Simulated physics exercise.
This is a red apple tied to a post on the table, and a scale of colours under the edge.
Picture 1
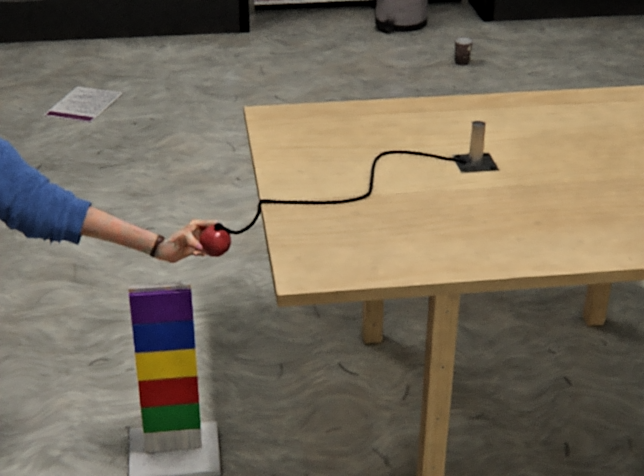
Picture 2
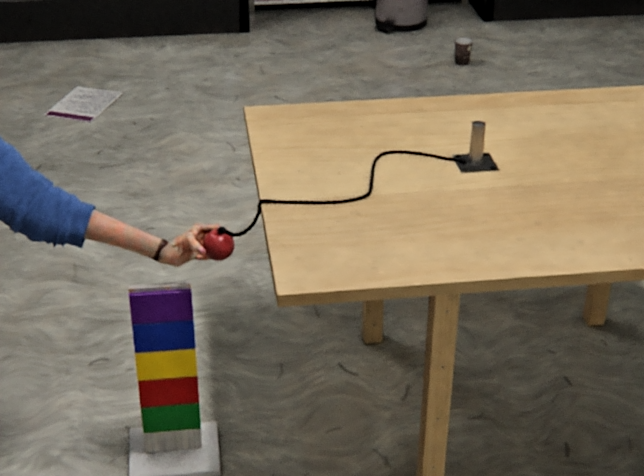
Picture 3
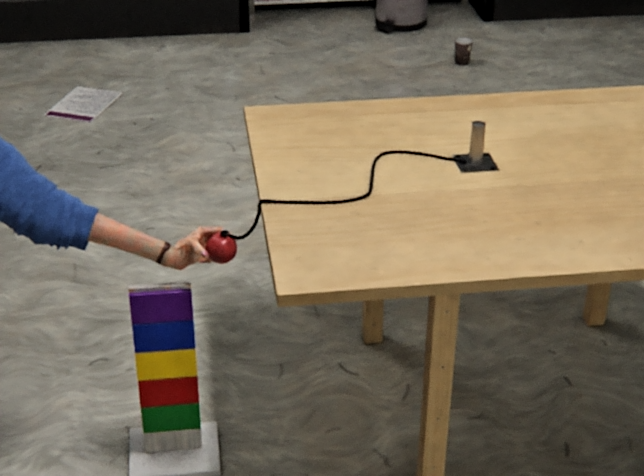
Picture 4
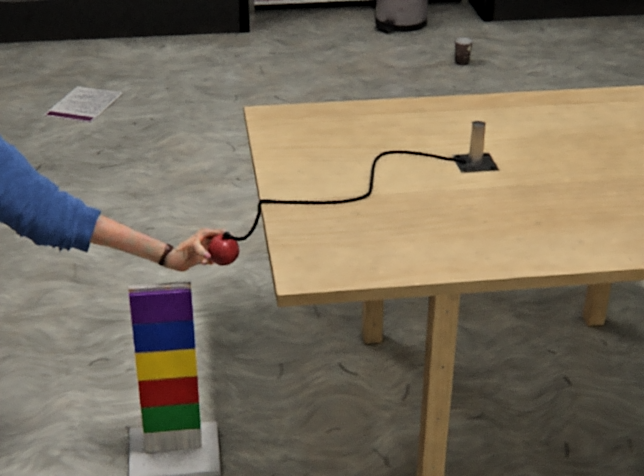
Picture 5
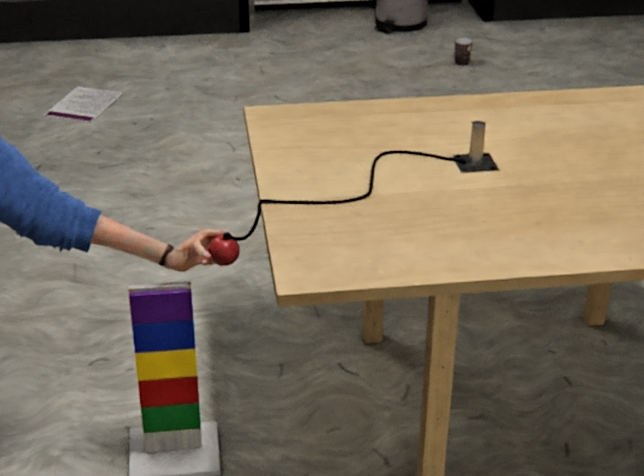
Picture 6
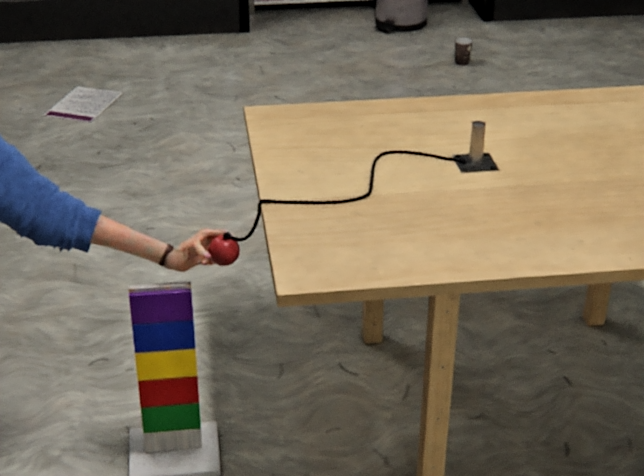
To begin with, a hand reaching in from the left holds a red apple just off the table's edge, above a stack of coloured bands, with a black cord winding across the tabletop to a post. The hand shifts the apple slightly right and down, then stays almost still, while the cord barely changes.
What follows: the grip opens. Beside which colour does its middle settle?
Its centre hangs level with the blue band.
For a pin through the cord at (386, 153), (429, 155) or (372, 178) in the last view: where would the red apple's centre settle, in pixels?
Try by try, around (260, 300), (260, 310) and (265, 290).
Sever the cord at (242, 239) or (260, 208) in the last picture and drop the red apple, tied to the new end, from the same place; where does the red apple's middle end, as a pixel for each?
Try by try, around (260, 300) and (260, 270).
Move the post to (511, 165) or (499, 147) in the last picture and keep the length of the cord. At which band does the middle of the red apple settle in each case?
Try by try: Purple; purple.
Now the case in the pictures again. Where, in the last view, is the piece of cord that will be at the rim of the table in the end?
That spot is around (333, 202).
A little later, apple near (259, 306); level with purple.
Next, apple near (258, 308); level with blue.
When it is over, apple near (258, 314); level with blue. Its middle rests at the blue band.
